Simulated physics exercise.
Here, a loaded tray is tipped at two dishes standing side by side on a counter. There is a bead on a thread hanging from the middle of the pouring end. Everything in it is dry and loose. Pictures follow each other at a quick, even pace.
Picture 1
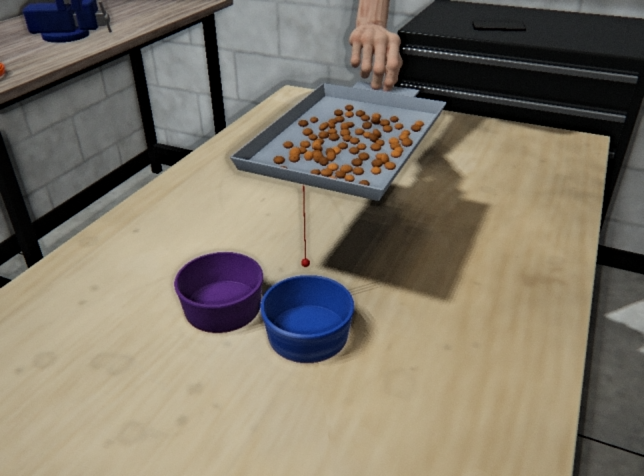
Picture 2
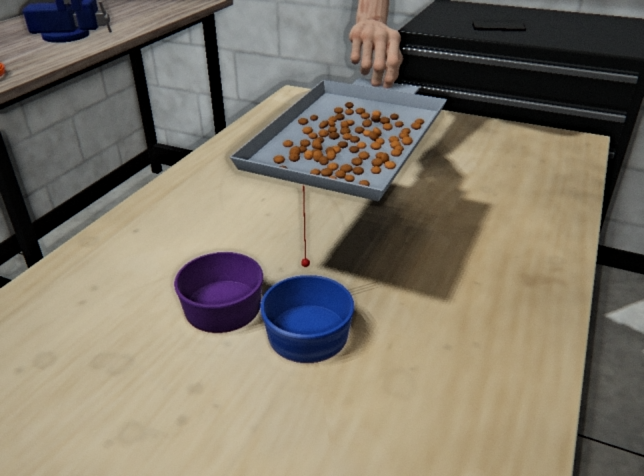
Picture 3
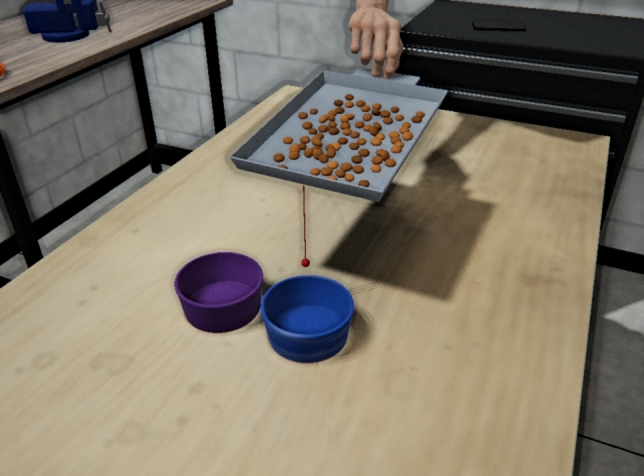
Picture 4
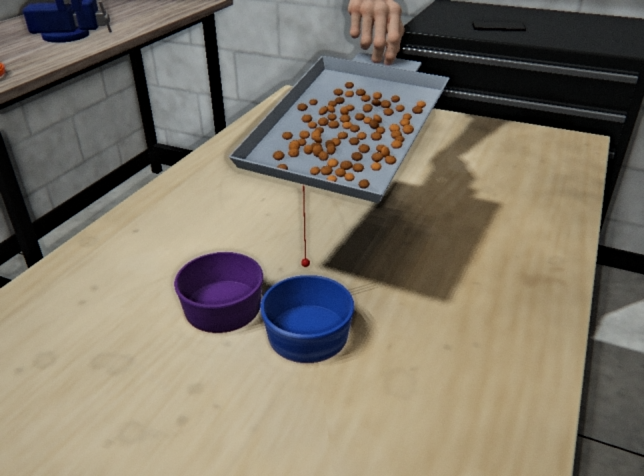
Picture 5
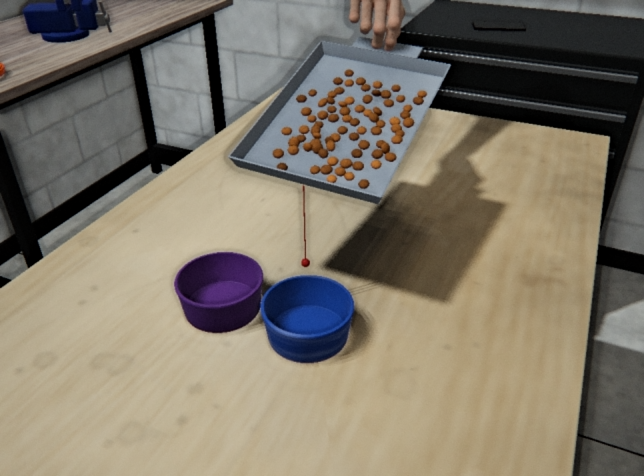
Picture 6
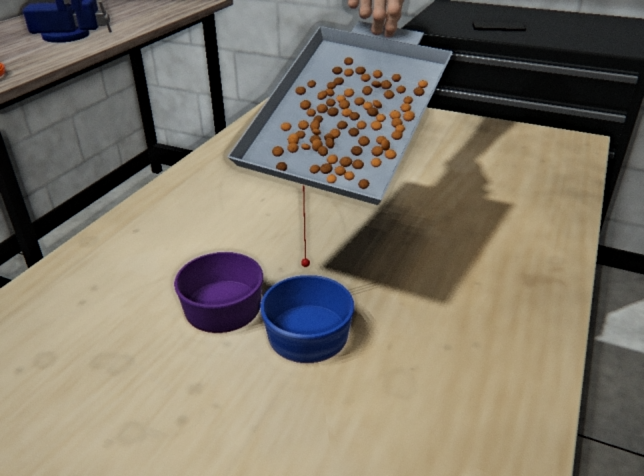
In this clip, a hand gradually raises the far end of a gray tray of small brown pieces above a purple dish and a blue dish, steepening its tilt as its right front corner dips slightly and the dishes stay still.
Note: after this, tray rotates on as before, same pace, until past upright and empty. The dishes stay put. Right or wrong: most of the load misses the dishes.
Wrong, the dishes get over half.
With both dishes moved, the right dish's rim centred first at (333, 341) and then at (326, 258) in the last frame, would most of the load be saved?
Well, a minority share the first time and a minority share the next.
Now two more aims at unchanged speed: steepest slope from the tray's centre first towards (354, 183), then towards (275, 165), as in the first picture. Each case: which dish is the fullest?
Well, the one to the right comes out on top first, then the one to the left.
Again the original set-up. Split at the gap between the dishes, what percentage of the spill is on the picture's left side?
0 per cent, roughly.
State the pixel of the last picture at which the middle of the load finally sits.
Somewhere close to (317, 334) in the last picture.
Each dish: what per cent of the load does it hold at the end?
Left dish near 0 in a hundred; right dish near 70.
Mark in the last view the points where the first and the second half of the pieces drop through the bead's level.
Half one: (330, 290), half two: (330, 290).
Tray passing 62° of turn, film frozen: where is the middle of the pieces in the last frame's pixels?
The middle of the load sits near (335, 177).
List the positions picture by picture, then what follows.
Corners of the pouring end at (237, 156) and (379, 186), level; middle of the load at (355, 141), bits of cat kibble; left dish at (197, 315); right dish at (288, 345); bead on its thread at (306, 263), in the first frame.
Corners of the pouring end at (237, 156) and (379, 186), level; middle of the load at (355, 139), in the second frame.
Corners of the pouring end at (236, 155) and (379, 188), tipped barely, lowest at the right corner; middle of the load at (355, 135), in the third frame.
Corners of the pouring end at (236, 155) and (379, 190), tipped a little, lowest at the right corner; middle of the load at (355, 129), in the fourth frame.
Corners of the pouring end at (235, 155) and (378, 192), tipped a little, lowest at the right corner; middle of the load at (355, 122), in the fifth frame.
Corners of the pouring end at (235, 155) and (378, 194), tipped clearly, lowest at the right corner; middle of the load at (355, 116); left dish at (197, 315); right dish at (288, 345), in the sixth frame.
Soon after the last picture, tray tipped steeply; most on the tray; a small part in the air.
A little later, tray tipped past a quarter turn; about a quarter on the tray; about a third in the right dish; about a quarter outside both; about a quarter in the air.
Later still, tray tipped past a quarter turn; about two thirds in the right dish; a stray few in the left dish; about a third outside both.
At rest, tray tipped past a quarter turn; about two thirds in the right dish; a stray few in the left dish; about a third outside both.
